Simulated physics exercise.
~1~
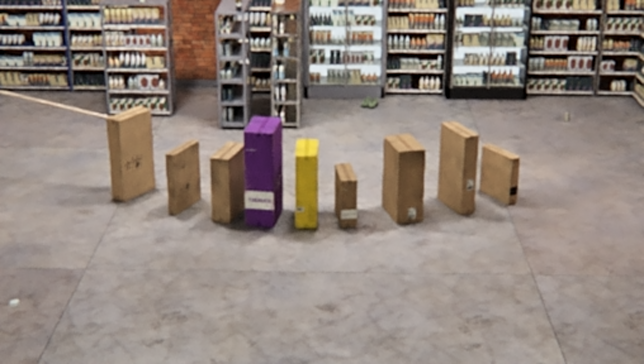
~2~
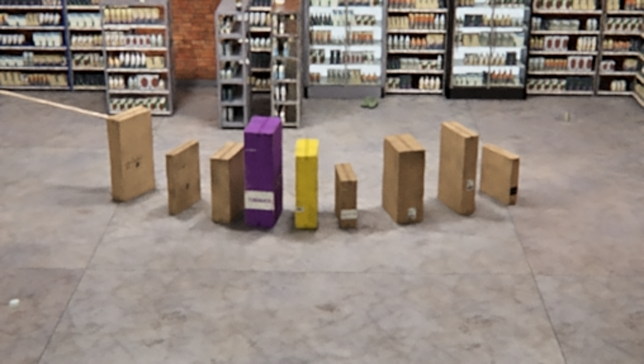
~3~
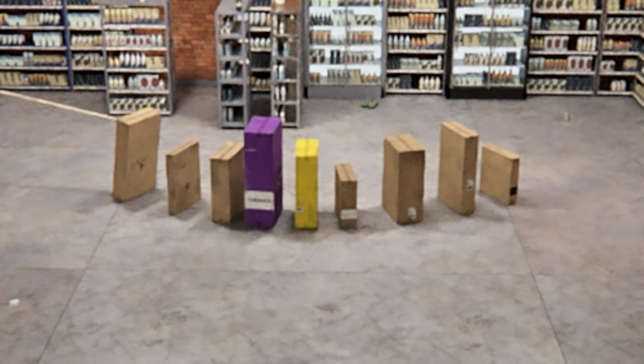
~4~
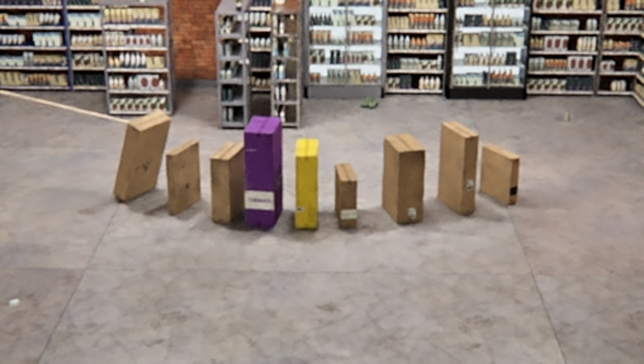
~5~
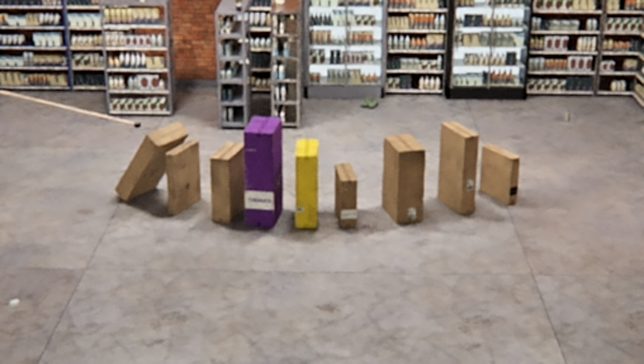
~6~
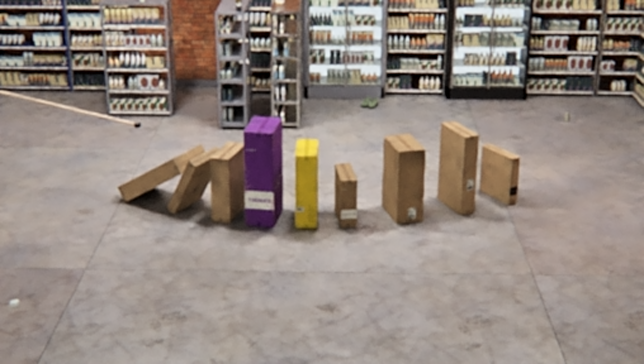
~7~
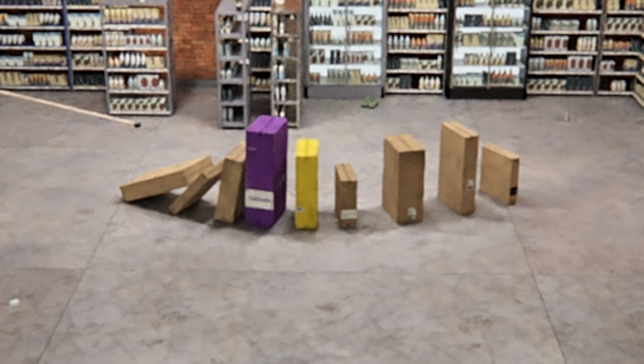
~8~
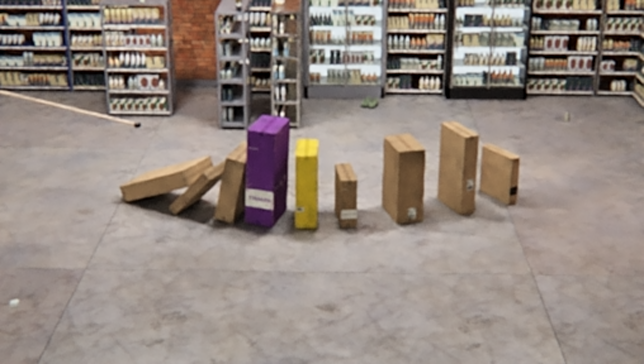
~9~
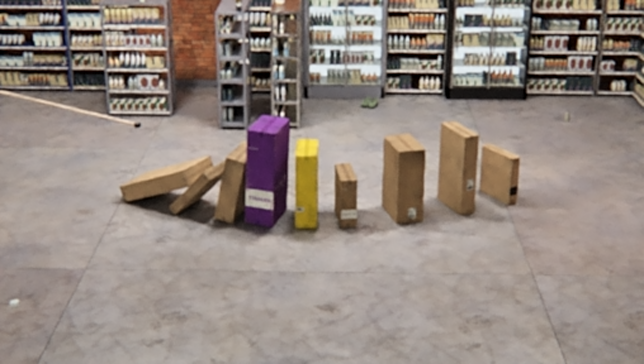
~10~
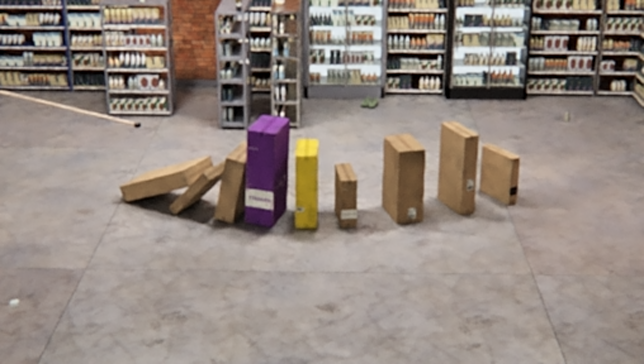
A tall purple carton and a shorter yellow one stand among plain brown cartons in a curved row on a grey concrete floor, seen from slightly above by a still camera, with stocked shelves and a strip of brick wall behind. A thin pole reaching in from the left pushes the leftmost brown carton, which tips to the right. The pole stops, and that carton falls against the next, knocking it into a steep lean. The third carton tilts against the purple one, which stays upright. The movement stops there, with the yellow carton and those beyond still standing.
